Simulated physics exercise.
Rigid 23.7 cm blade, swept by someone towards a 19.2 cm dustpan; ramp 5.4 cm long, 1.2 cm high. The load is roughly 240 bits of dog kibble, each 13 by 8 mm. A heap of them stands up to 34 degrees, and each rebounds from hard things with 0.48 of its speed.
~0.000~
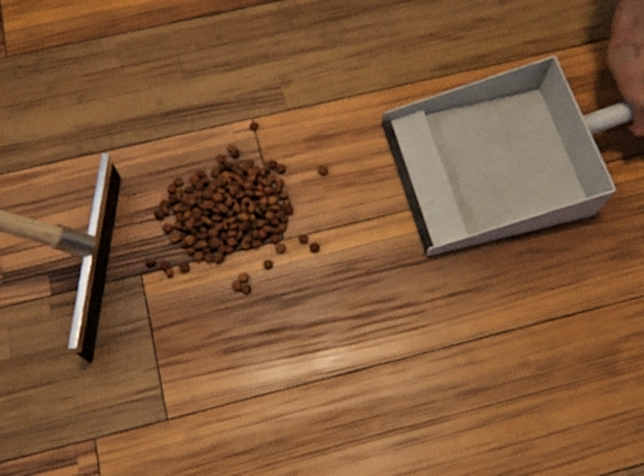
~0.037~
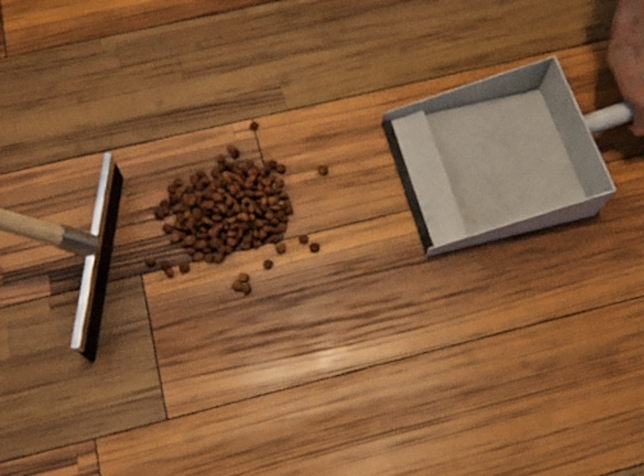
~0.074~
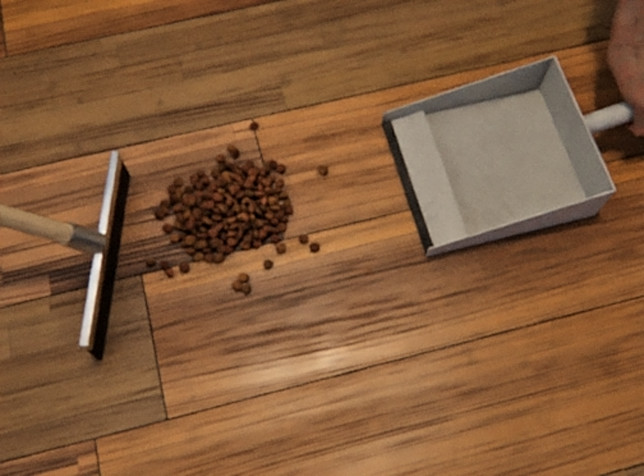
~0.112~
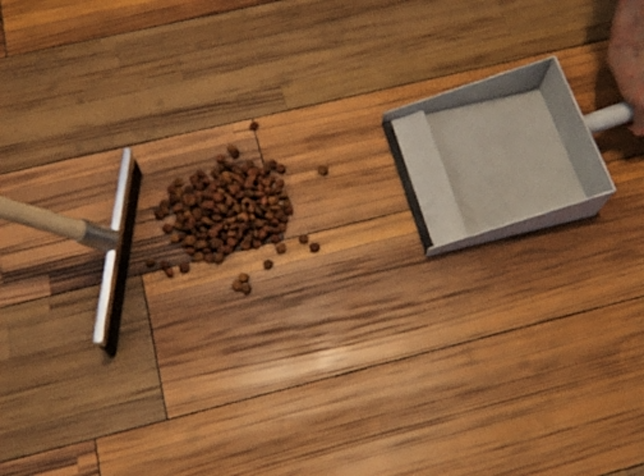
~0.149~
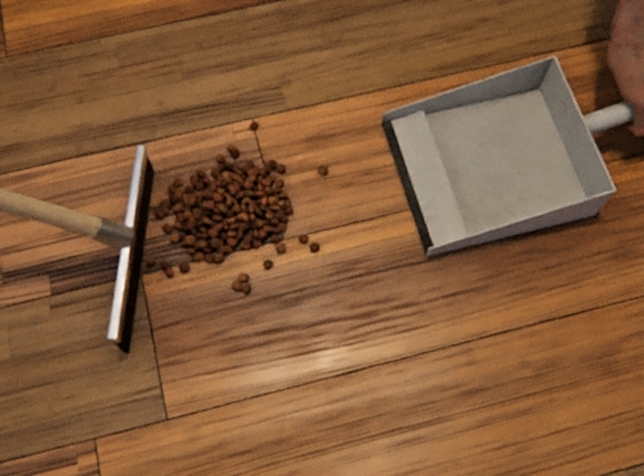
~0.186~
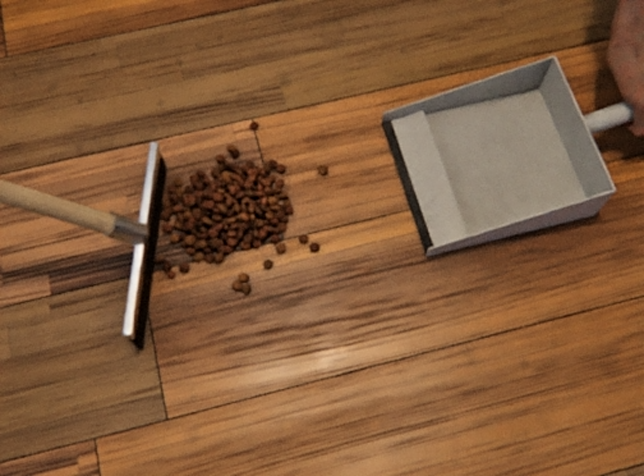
A loose pile of brown kibble lay on a wooden floor while a long-handled blade slid right and just reached its left edge, as a hand held a gray dustpan still at right.
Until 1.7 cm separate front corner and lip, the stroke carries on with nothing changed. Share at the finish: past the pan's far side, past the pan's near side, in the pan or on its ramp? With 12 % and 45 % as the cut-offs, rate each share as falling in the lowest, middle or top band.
Bands: Far side in the lowest band; near side in the lowest band; pan in the middle band.
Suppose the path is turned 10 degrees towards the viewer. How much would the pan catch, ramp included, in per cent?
Roughly 25 percent.
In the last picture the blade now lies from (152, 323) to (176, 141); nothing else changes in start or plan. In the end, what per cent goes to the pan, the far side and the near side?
That ends as pan 20, far 10, and near 5.
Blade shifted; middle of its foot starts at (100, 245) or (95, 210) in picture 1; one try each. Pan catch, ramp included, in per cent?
15 and 5 per cent, roughly.
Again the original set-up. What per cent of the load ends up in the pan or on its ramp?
Something like 20 percent.
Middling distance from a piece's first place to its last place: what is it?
Median shift: Approx. 20 cm.
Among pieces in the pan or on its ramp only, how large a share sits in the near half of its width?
Roughly 20 in a hundred.
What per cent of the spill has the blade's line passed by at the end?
My guess is close to 5 per cent.
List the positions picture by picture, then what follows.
The first frame shows blade from (76, 348) to (107, 161), moved 0.0 cm, 0 of the pieces shifted so far; middle of the pieces at (229, 207); pan at (500, 164).
The second frame shows blade from (79, 347) to (110, 160), moved 0.3 cm, 0 of the pieces shifted so far; middle of the pieces at (229, 207).
The third frame shows blade from (87, 345) to (117, 159), moved 1.2 cm, 0 of the pieces shifted so far; middle of the pieces at (229, 207).
The fourth frame shows blade from (101, 342) to (130, 156), moved 2.7 cm, 0 of the pieces shifted so far; middle of the pieces at (229, 207).
The fifth frame shows blade from (115, 338) to (143, 153), moved 4.3 cm, 0 of the pieces shifted so far; middle of the pieces at (229, 207).
The sixth frame shows blade from (130, 335) to (156, 150), moved 5.9 cm, 3 of the pieces shifted so far; middle of the pieces at (229, 207); pan at (500, 164). The blade's pace is about 0.43 m/s.
After 0.49 s, middle of the blade 19 cm from the lip; 0 % over the lip, far side 5 %, near side 0 %.
After 0.69 s, middle of the blade 10 cm from the lip; 0 % over the lip, far side 5 %, near side 5 %.
After 1.01 s, middle of the blade 5 cm from the lip; 20 % over the lip, far side 5 %, near side 5 %.
By 1.3 s all is still; far side 5 %, near side 5 %, pan 20 %, in front of the lip or behind the blade 65 %.
